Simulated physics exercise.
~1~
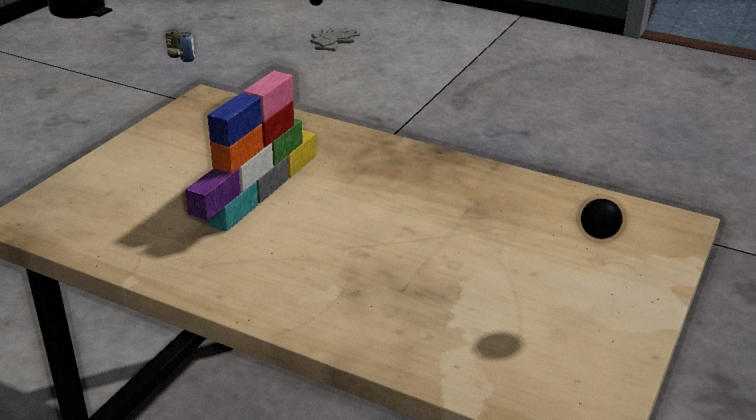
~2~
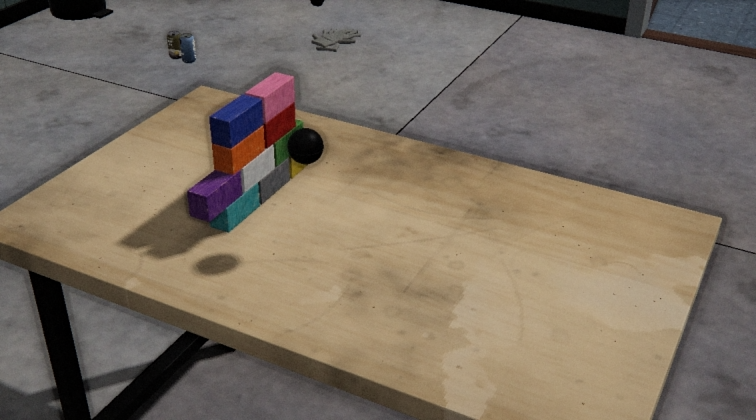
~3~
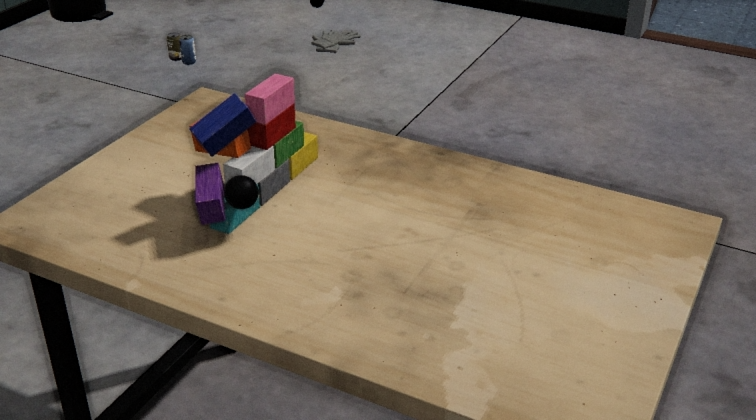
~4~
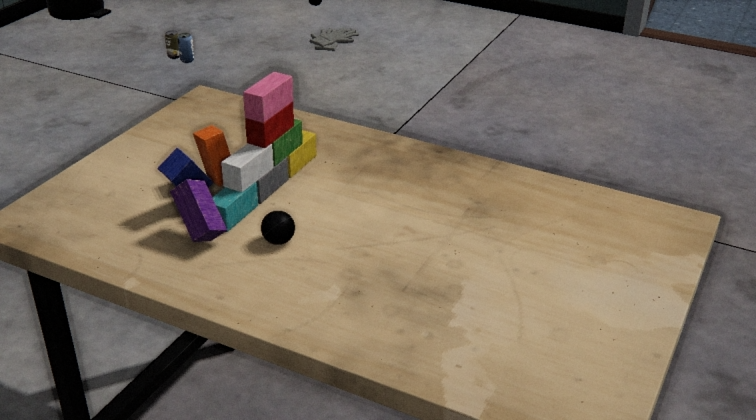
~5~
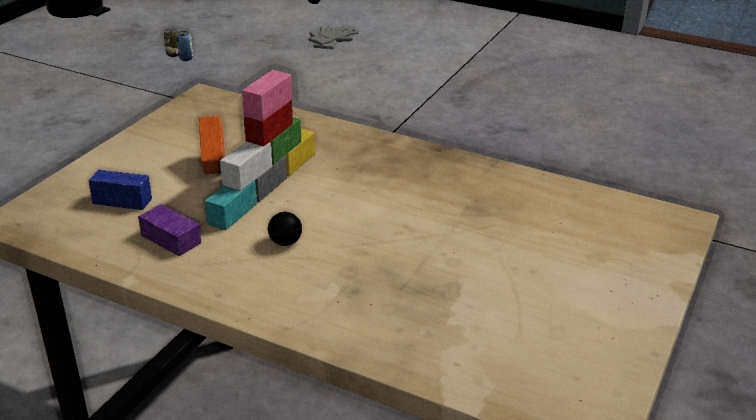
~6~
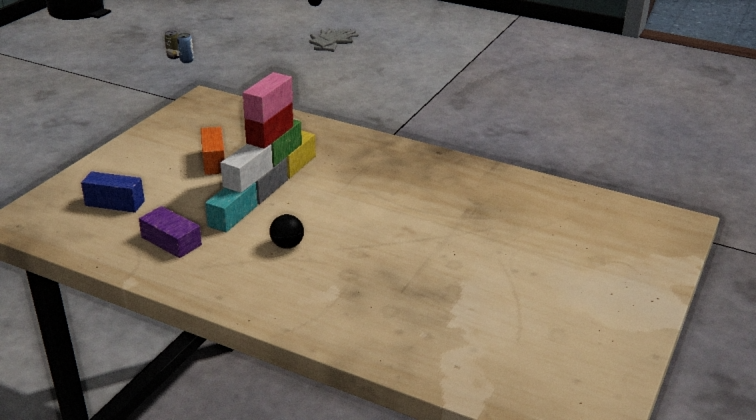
A black ball flies in from the right toward a stepped pile of coloured blocks near the left end of a pale wooden table, seen from above at an angle in a grey-floored room. Blue and pink blocks top the pile, with orange and red beneath, and purple, white, green, turquoise, grey and yellow lower down. The ball hits the left side, tilting the blue, orange and purple blocks, then drops back to the right. Those three tumble off leftward and behind. Finally they lie on the table, the ball rests in front, and the other seven blocks remain stacked.
